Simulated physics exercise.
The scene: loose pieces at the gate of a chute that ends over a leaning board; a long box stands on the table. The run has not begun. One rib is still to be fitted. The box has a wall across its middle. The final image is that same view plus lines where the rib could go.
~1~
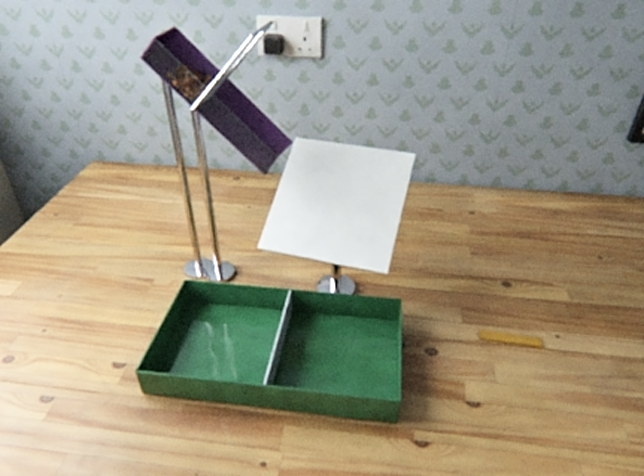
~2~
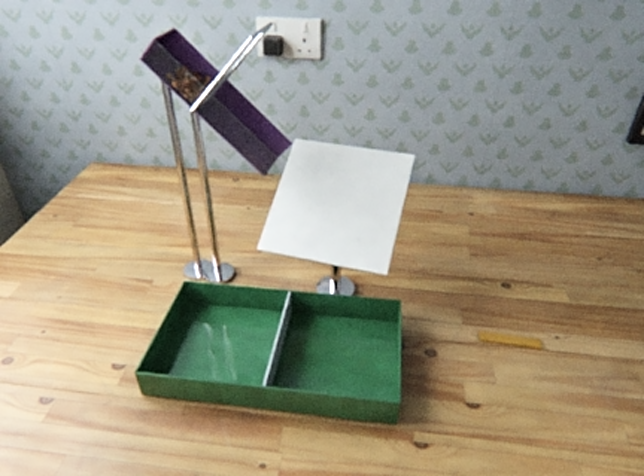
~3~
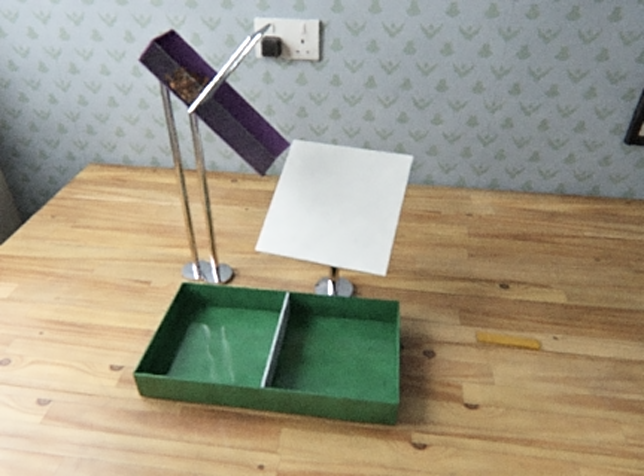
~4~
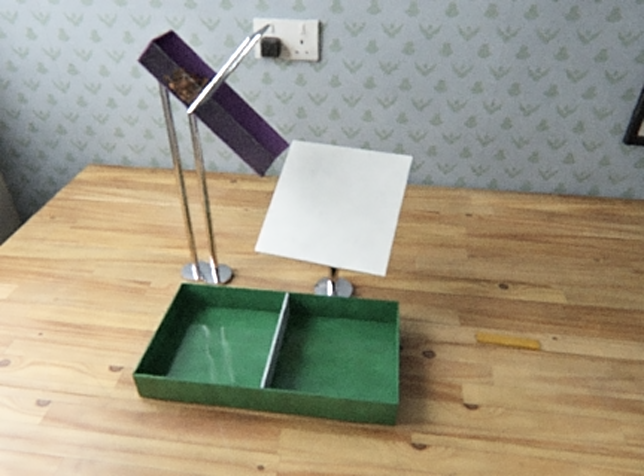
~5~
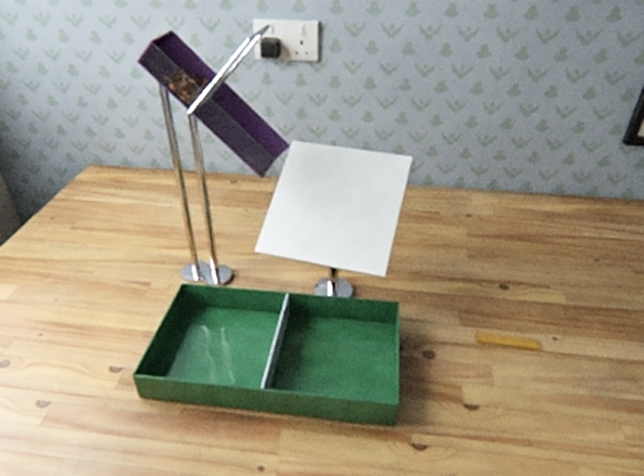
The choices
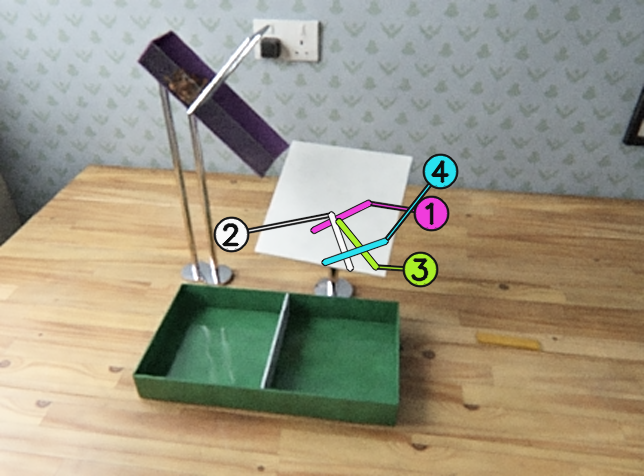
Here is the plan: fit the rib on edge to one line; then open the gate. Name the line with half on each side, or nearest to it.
Take 1.
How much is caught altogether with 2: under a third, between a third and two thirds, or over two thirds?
It is over two thirds.
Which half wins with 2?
Right.
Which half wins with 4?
More lands on the right.
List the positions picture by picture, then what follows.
Load behind the gate at (199, 84), cereal balls; lip of the chute at (271, 166), sloping fairly steeply, in the first picture.
Middle of the board at (337, 201), tilted fairly steeply; middle of its low edge at (320, 261); of its high edge at (353, 147), in the second picture.
Front corners of the box at (133, 373) and (398, 403); front end of its middle wall at (262, 388); gate still shut at (220, 80), in the third picture.
Middle of the load at (196, 87); lip at (268, 169), in the fourth picture.
Middle of the load at (196, 87); lip at (268, 169), in the fifth picture.
On the marked copy, line 1 from (368, 203) to (314, 230); line 2 from (331, 214) to (350, 268); line 3 from (339, 221) to (375, 266); line 4 from (385, 241) to (325, 262).
With 1, of what is caught, about half in the left half, about half in the right.
With 2, of what is caught, a small part in the left half, nearly all in the right.
With 3, of what is caught, a small part in the left half, nearly all in the right.
With 4, of what is caught, a small part in the left half, nearly all in the right.
